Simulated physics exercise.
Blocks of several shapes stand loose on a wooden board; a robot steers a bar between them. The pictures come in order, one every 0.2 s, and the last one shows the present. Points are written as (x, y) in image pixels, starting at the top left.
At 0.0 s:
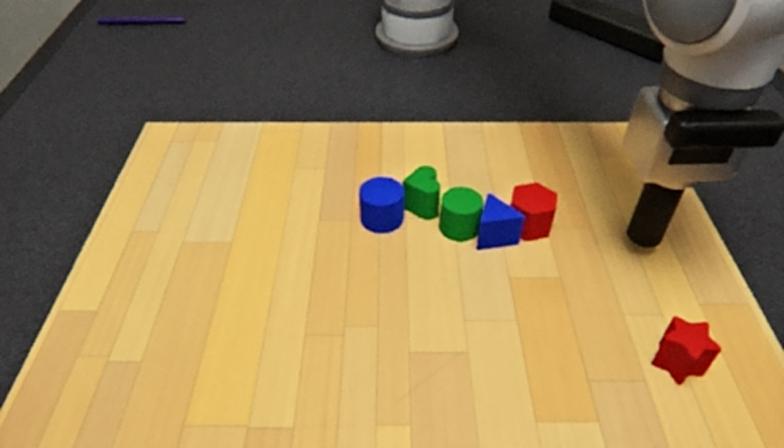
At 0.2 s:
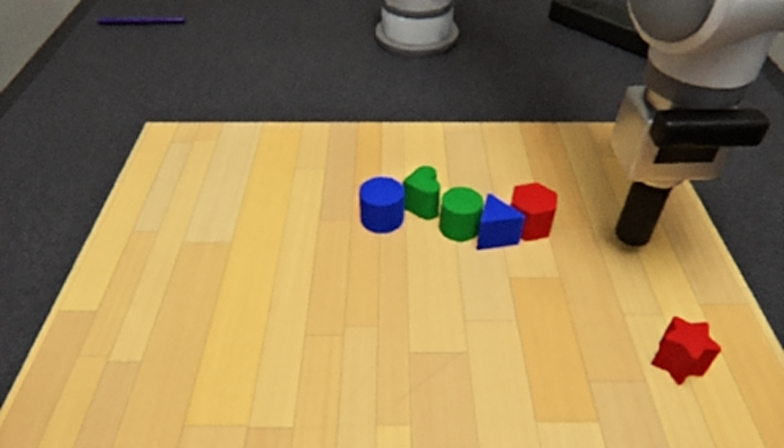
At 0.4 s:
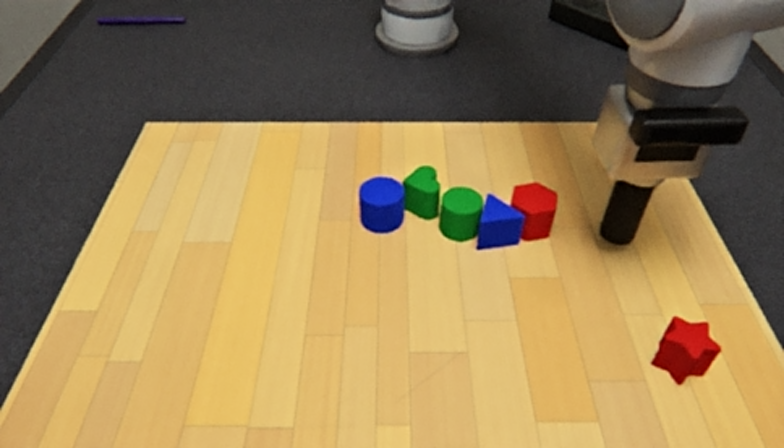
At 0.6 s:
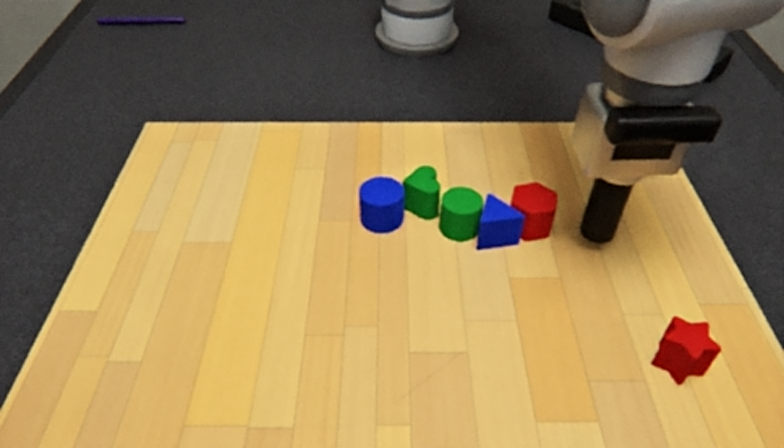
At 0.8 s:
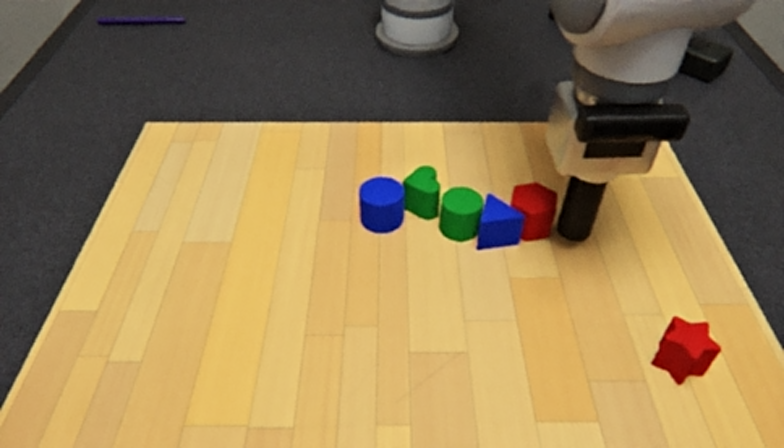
A pale wooden board on a dark surface is seen from above at an angle by a camera that stays still. A blue cylinder, a green heart-shaped block, a green cylinder, a blue triangular block and a red hexagonal block sit in a row near the upper middle, with a red star at lower right. The robot arm slides its black bar a short way left, close beside the unmoving red hexagonal block.
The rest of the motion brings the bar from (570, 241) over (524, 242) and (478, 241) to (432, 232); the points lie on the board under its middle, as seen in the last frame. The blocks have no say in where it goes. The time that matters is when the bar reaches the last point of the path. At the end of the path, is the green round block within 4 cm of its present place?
Going by the path, no.
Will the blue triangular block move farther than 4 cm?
I believe so.
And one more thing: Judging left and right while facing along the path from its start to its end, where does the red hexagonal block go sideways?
It shifts rightward.
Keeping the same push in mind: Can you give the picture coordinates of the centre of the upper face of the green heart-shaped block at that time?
Its top centre is at about (409, 161).
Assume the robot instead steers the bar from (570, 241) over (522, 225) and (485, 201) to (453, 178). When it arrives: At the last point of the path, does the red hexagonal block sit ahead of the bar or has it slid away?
I think the bar keeps pushing the red hexagonal block along right to the end.
The first path, step by step. One third of the way, bar (526, 231); green round block (459, 198); blue triangular block (492, 211), turned 15° clockwise; red hexagonal block (513, 188), turned 55° clockwise.
Two thirds of the way, bar (478, 230); green heart-shaped block (416, 171); green round block (437, 196); blue triangular block (452, 221), turned 35° clockwise; red hexagonal block (509, 187), turned 70° clockwise.
At the end, bar (433, 221); blue round block (362, 185); green heart-shaped block (409, 161); green round block (406, 187); blue triangular block (422, 224); red hexagonal block (509, 187), turned 70° clockwise.
